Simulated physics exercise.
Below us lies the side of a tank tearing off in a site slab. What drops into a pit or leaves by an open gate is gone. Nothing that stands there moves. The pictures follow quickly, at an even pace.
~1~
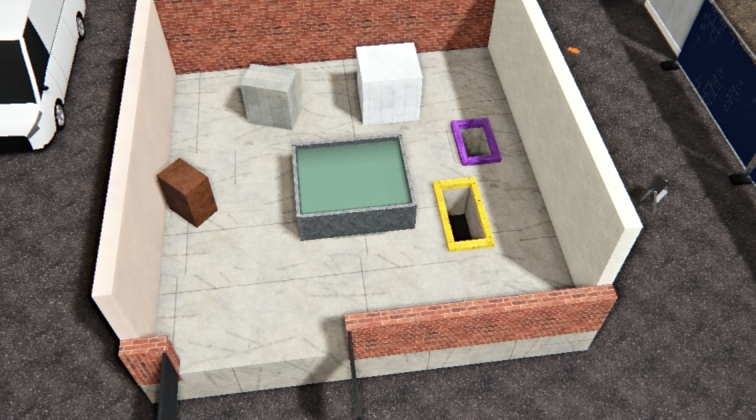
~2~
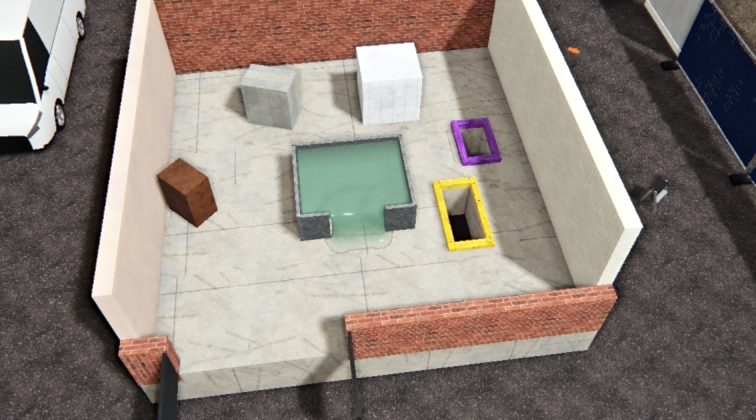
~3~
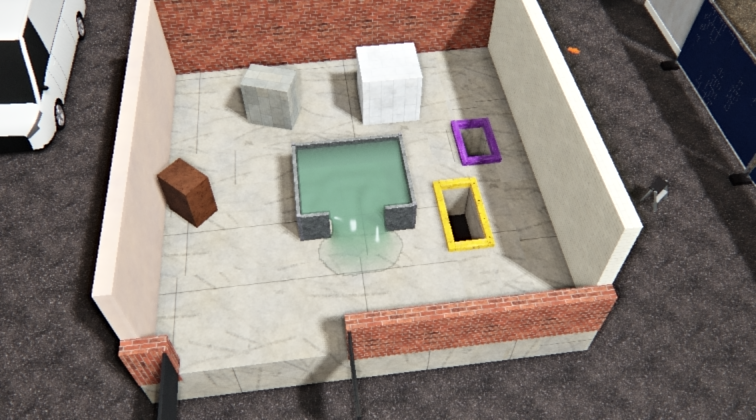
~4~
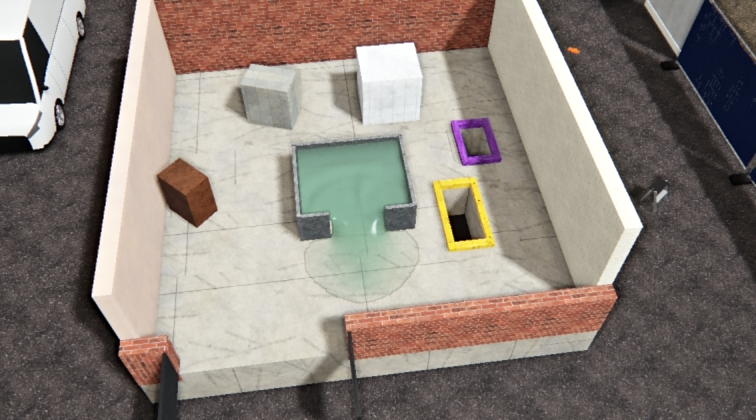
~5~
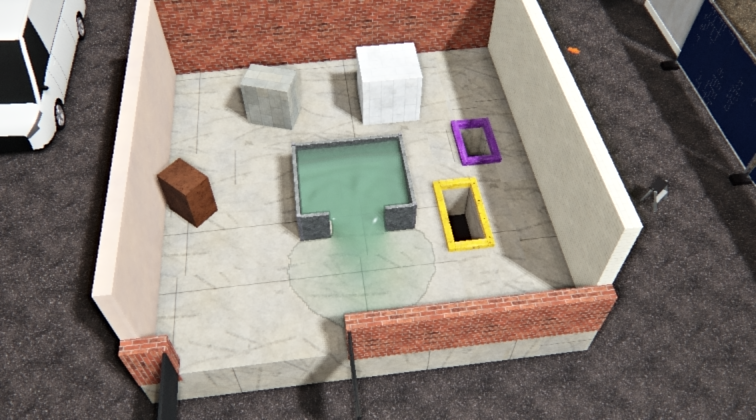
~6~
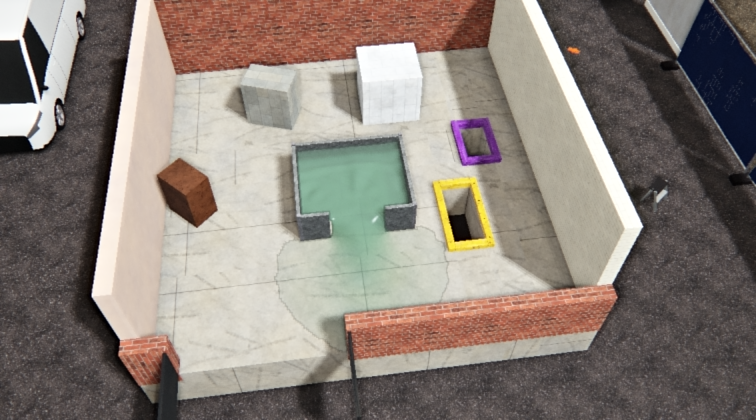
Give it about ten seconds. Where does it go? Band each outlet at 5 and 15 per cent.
In the end: The gate takes above 15 %; the purple pit takes not even 5 %; the yellow pit takes not even 5 %.
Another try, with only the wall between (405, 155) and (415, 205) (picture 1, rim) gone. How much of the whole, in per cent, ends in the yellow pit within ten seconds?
Per cent: Yellow 35.
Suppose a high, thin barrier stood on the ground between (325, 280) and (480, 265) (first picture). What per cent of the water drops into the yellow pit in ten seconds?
In per cent: Yellow 14.
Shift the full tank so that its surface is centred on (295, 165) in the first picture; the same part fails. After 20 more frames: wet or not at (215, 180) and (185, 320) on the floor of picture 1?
As listed: Dry, awash.
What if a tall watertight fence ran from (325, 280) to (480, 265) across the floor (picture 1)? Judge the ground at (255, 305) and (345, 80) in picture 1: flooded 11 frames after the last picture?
In turn: Awash, not flooded.
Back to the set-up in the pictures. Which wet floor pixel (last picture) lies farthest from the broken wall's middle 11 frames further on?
Roughly at (574, 310).
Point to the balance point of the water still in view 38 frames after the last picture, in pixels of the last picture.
Roughly at (404, 235).
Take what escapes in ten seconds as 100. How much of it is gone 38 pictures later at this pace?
I make it 80 per cent.
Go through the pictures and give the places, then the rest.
The first picture shows the tank at (352, 177) is whole and still.
In the second picture, the front is at (388, 236), out from the gap at (357, 224).
In the third picture, water pours out at (358, 226) and has run to (392, 260).
In the fourth picture, water pours out at (358, 226) and has run to (364, 298).
In the fifth picture, water pours out at (358, 226) and has run to a hidden place.
In the sixth picture, the front is at a hidden place, out from the gap at (358, 226).
A moment on, water covers 15 % of the floor; the gate 3 %, the purple pit 0 %, the yellow pit 0 %.
Next, water covers 20 % of the floor; the gate 10 %, the purple pit 0 %, the yellow pit 0 %.
Then, water covers 25 % of the floor; the gate 20 %, the purple pit 0 %, the yellow pit 0 %.
Later, water covers 40 % of the floor; the gate 31 %, the purple pit 0 %, the yellow pit 0 %.
In the end, water covers 55 % of the floor; the gate 39 %, the purple pit 0 %, the yellow pit 0 %.
